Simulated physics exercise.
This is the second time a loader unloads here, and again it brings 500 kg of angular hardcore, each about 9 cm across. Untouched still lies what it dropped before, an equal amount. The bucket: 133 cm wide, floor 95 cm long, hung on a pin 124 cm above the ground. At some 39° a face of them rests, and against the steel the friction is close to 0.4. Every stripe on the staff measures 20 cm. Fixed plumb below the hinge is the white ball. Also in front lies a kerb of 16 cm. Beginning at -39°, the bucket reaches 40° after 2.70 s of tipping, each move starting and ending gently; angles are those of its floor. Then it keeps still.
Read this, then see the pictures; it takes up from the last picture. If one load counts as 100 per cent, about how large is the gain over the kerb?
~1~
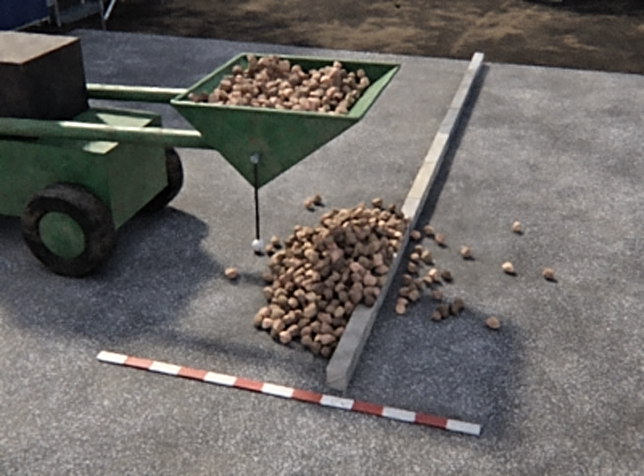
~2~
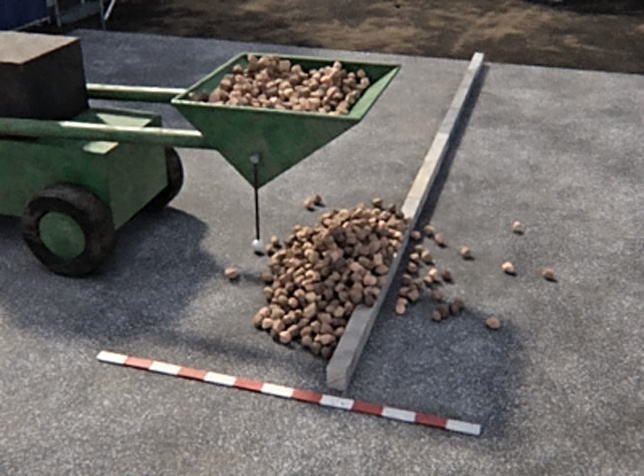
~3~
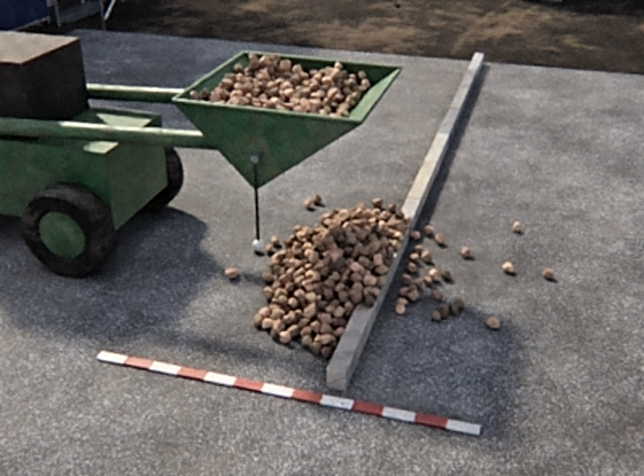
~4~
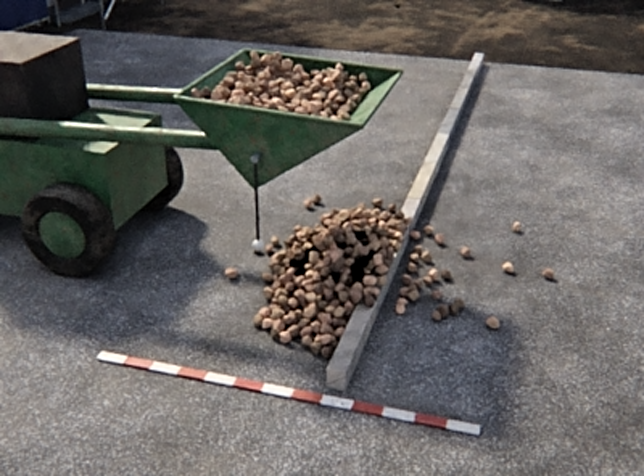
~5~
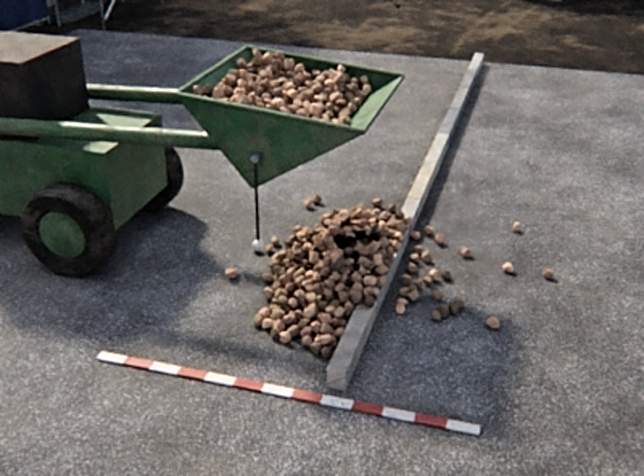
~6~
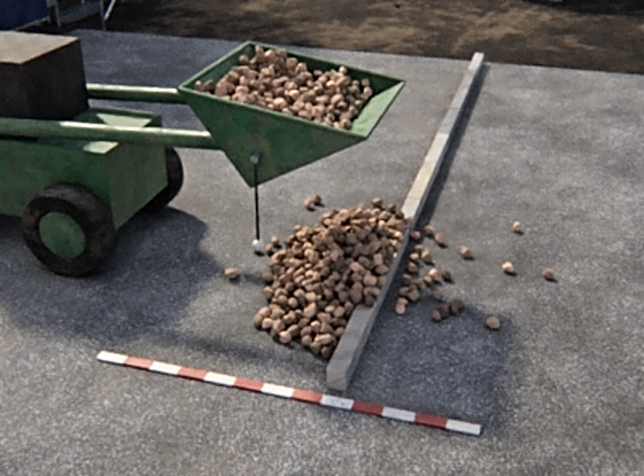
Around 73 per cent.
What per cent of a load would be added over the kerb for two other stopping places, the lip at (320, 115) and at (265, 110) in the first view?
First place about 30 %, second about 0 %.
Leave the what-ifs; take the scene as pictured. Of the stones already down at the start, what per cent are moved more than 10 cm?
I'd say roughly 5 per cent of them.
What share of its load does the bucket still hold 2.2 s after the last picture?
Near 15 per cent of the load is held.
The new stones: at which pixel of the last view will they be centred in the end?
I'd point to about (416, 269).
Then, 1.4 s after the last picture the floor is at 28°; in per cent of one load, 98 in the bucket, 97 on this side of the kerb, 5 over the kerb; the foremost stones are at (488, 281).
Then, 2.2 s after the last picture the floor is at 40°; in per cent of one load, 16 in the bucket, 133 on this side of the kerb, 50 over the kerb; the foremost stones are at (510, 277).
Then, 2.6 s after the last picture the floor is at 40°; in per cent of one load, 0 in the bucket, 127 on this side of the kerb, 73 over the kerb; the foremost stones are at (537, 280).
Then, 5.4 s after the last picture the floor is at 40°; in per cent of one load, 0 in the bucket, 122 on this side of the kerb, 78 over the kerb; the foremost stones are at (551, 285). Net gain over the kerb, 73.
